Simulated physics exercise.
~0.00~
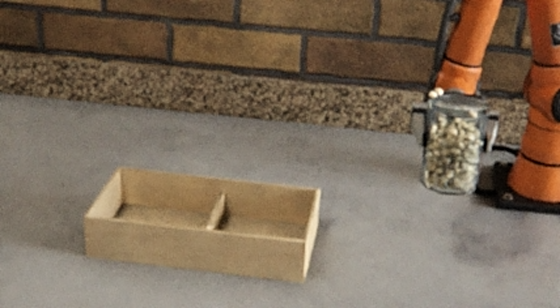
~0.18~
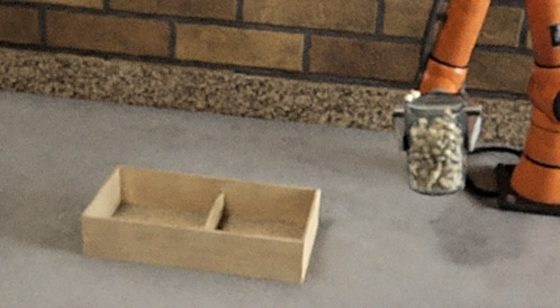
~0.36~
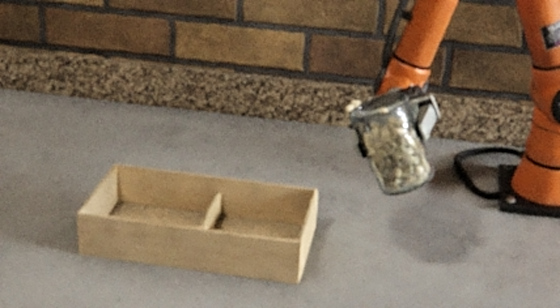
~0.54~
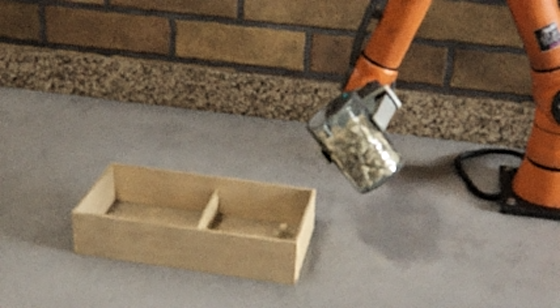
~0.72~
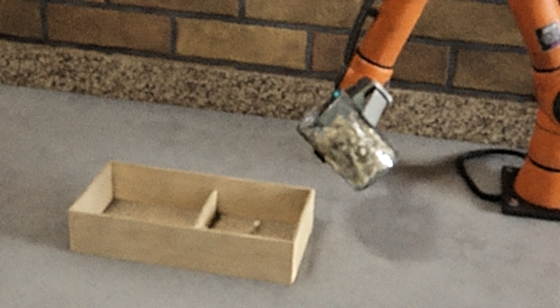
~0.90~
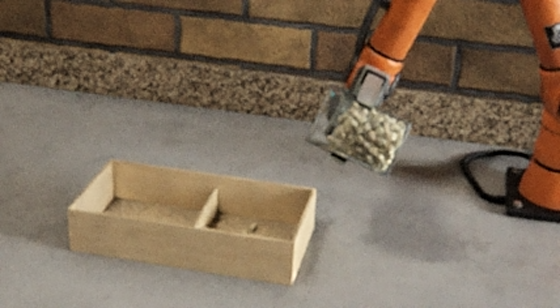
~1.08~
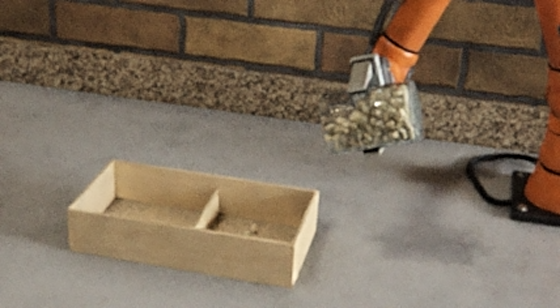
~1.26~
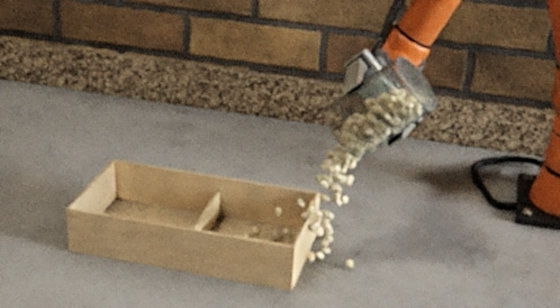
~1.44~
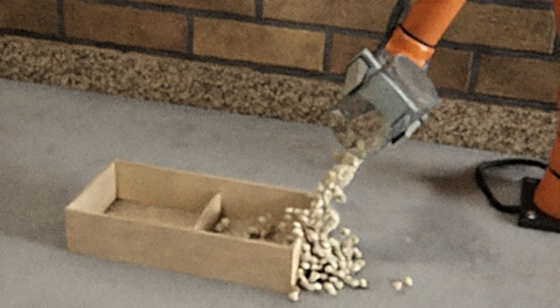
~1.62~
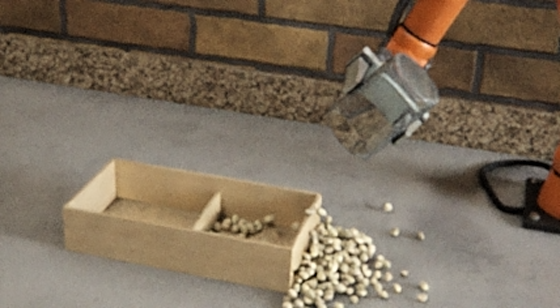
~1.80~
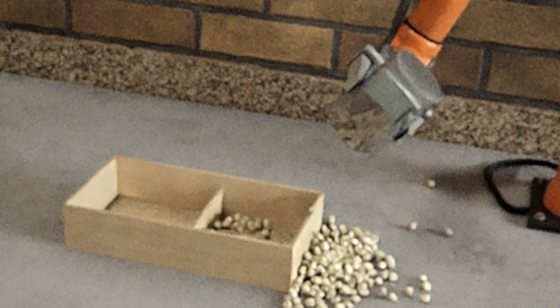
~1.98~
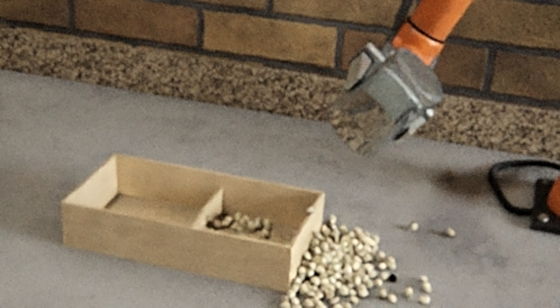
At first, an orange robot arm holds a clear container of pale dried beans upright on the right, with a shallow wooden box divided by a cross wall resting on the gray table to the left. The arm carries the container left toward the box, tipping it as it goes, and a couple of beans drop into the nearer compartment. It keeps tilting the container onto its side, then turns it upside down. The beans stream out over the box's right edge, some landing inside but most spilling outside. Finally, the arm holds the container still above a large pile on the table, while the right compartment holds a small heap and the left stays empty.
